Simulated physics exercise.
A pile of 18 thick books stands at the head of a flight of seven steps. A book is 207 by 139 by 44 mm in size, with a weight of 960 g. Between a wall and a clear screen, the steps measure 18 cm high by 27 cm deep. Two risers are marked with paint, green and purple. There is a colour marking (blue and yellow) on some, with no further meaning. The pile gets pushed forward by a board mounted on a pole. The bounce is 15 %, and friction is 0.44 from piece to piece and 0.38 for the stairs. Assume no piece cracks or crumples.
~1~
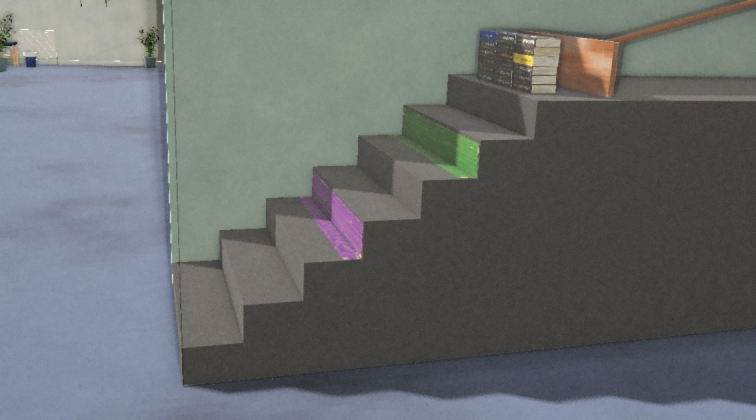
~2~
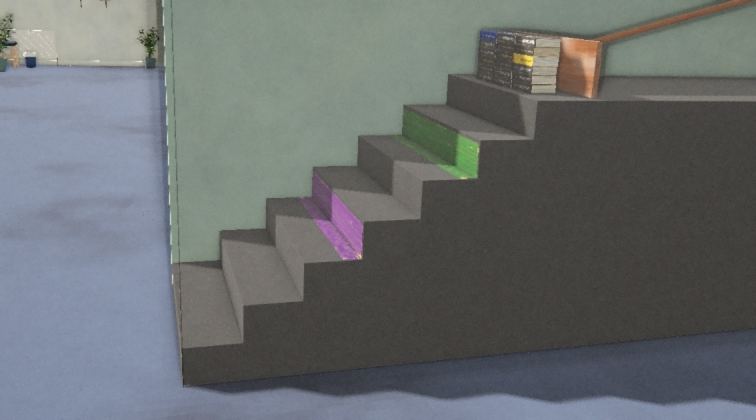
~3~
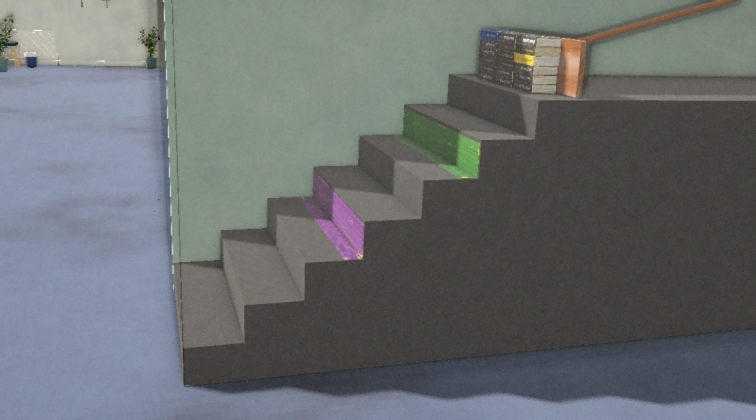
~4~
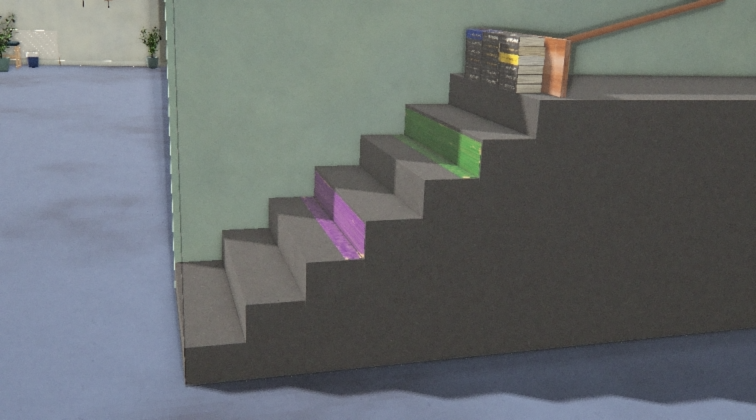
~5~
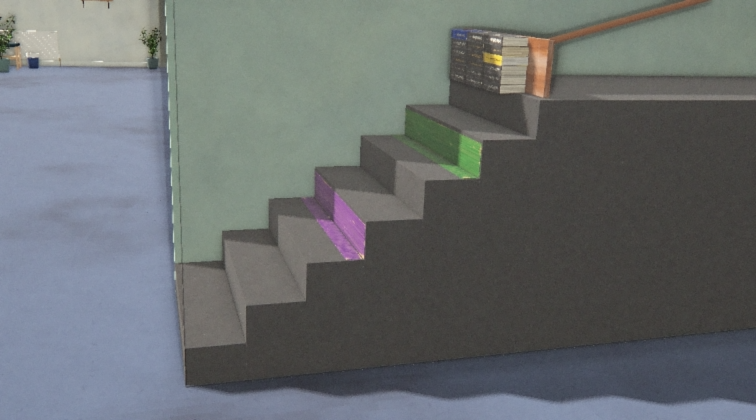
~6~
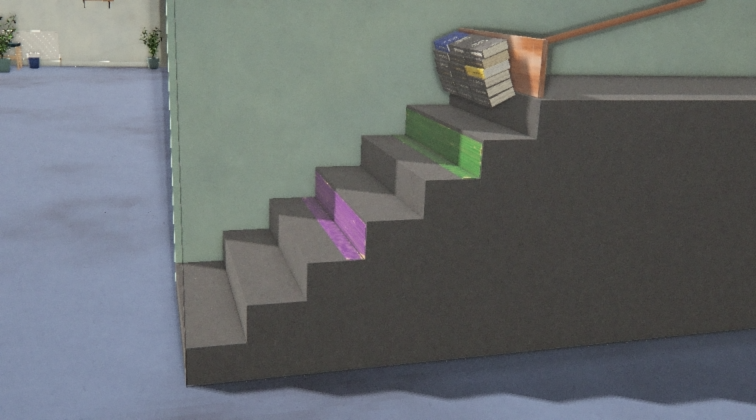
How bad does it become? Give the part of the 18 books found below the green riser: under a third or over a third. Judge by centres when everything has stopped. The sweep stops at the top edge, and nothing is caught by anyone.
Beyond a third.
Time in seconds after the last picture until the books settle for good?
Time: About 2.5 s.
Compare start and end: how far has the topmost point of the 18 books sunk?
31 cm.
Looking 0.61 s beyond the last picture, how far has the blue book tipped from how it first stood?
Tilt: Approx. 60°.
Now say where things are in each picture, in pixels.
In the first picture (each place is the centre of the face we see best), board (616, 54) 39 cm from the edge; purple riser, near end, (346, 252); green riser, near end, (459, 173); blue book (488, 35); yellow book (546, 62); all in place.
Board (599, 54) 31 cm from the edge; yellow book (545, 62), in the second picture.
Board (584, 53) 22 cm from the edge; blue book (488, 35), in the third picture.
Board (568, 52) 13 cm from the edge; blue book (474, 35) moved 9 cm; yellow book (531, 61) moved 9 cm; 18 have shifted, in the fourth picture.
Board (551, 52) 43 mm from the edge; blue book (458, 35) moved 18 cm; yellow book (515, 61) moved 18 cm; 18 have shifted, in the fifth picture.
Board (545, 52) 10 mm from the edge, stopped; purple riser, near end, (349, 252); green riser, near end, (462, 173); blue book (441, 47) tilted 24°, 39 mm lower; yellow book (496, 69) tilted 22°, 41 mm lower; steepest lean 28°, the book at (449, 90); 18 have shifted, in the sixth picture.
Then, 0.13 s later than the last frame, 3 of the 18 books below the green riser; blue book tilted 59°, 21 cm lower; yellow book tilted 53°, 23 cm lower.
Then, 0.61 s later than the last frame, 9 of the 18 books below the green riser; yellow book on its side; blue book tilted 63°, 74 cm lower.
When it is over, 9 of the 18 books below the green riser; blue book 94 cm lower; yellow book 67 cm lower. That is 50 per cent. In pixels of the last frame, middles, blue book near (295, 217), yellow book near (381, 197).
